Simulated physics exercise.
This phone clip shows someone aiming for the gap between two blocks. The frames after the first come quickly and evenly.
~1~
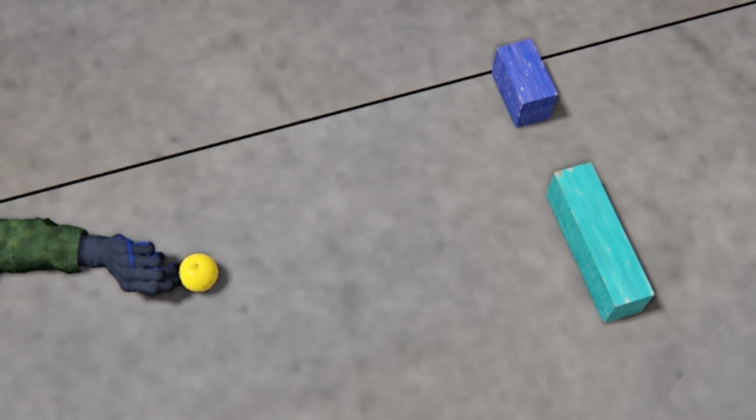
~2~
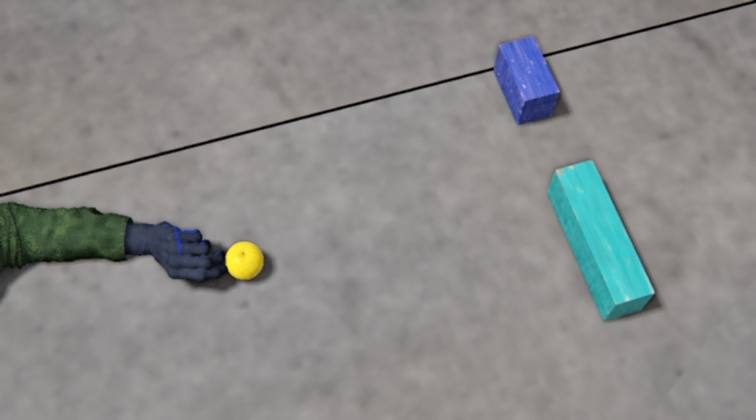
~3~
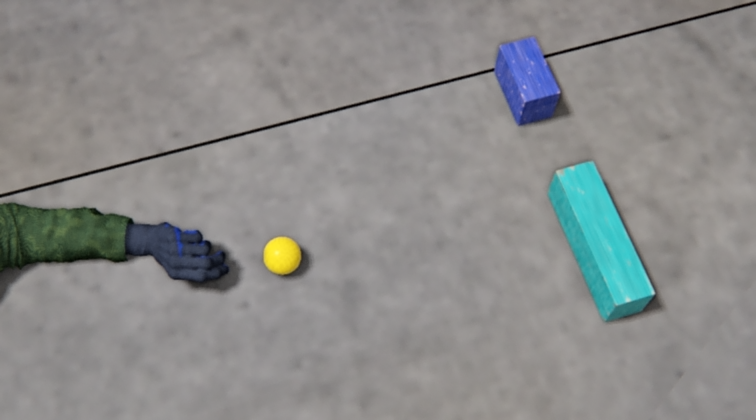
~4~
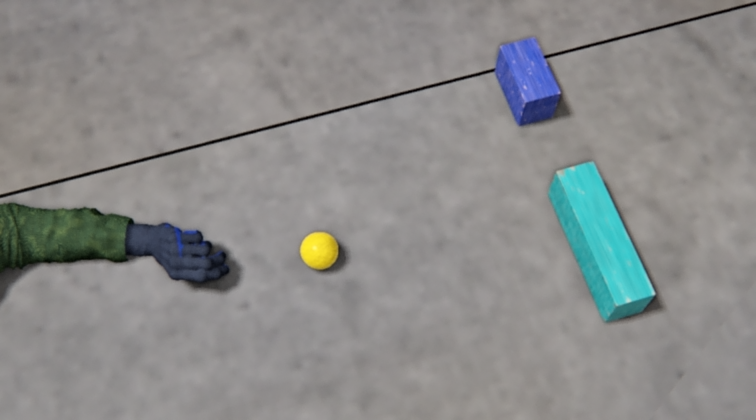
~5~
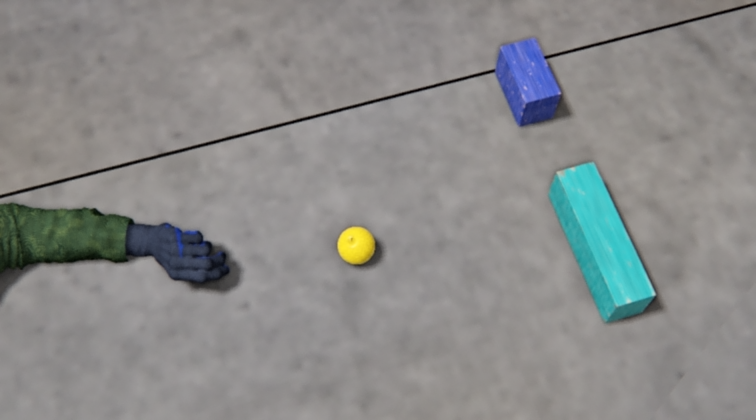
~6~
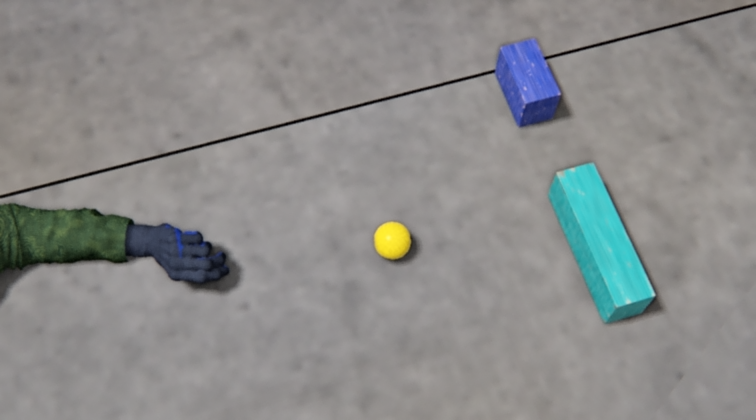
On a mottled grey concrete floor crossed by a thin black slanting line, the view looks down from above and stays almost still. A dark-gloved hand in a green sleeve is at the left beside a small yellow ball, with a blue block at the upper right and a longer turquoise block below it. The hand pushes the ball rightward, then stays put while the ball rolls steadily right and slightly upward across the open floor.
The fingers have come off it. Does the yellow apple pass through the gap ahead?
Outcome: The yellow apple hits a block.
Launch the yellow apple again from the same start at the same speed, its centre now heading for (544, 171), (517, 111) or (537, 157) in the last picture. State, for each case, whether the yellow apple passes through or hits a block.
Going through the tries in order, it clears the blocks the first time, is turned away the second time and clears the blocks the third time.
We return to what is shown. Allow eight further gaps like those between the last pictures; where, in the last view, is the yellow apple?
Its centre lands near (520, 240).
Then, 0.40 s on from there, yellow apple coming back near (508, 250).
Then, 1.02 s on from there, yellow apple coming back near (441, 329).
In the end, the yellow apple is stopped.
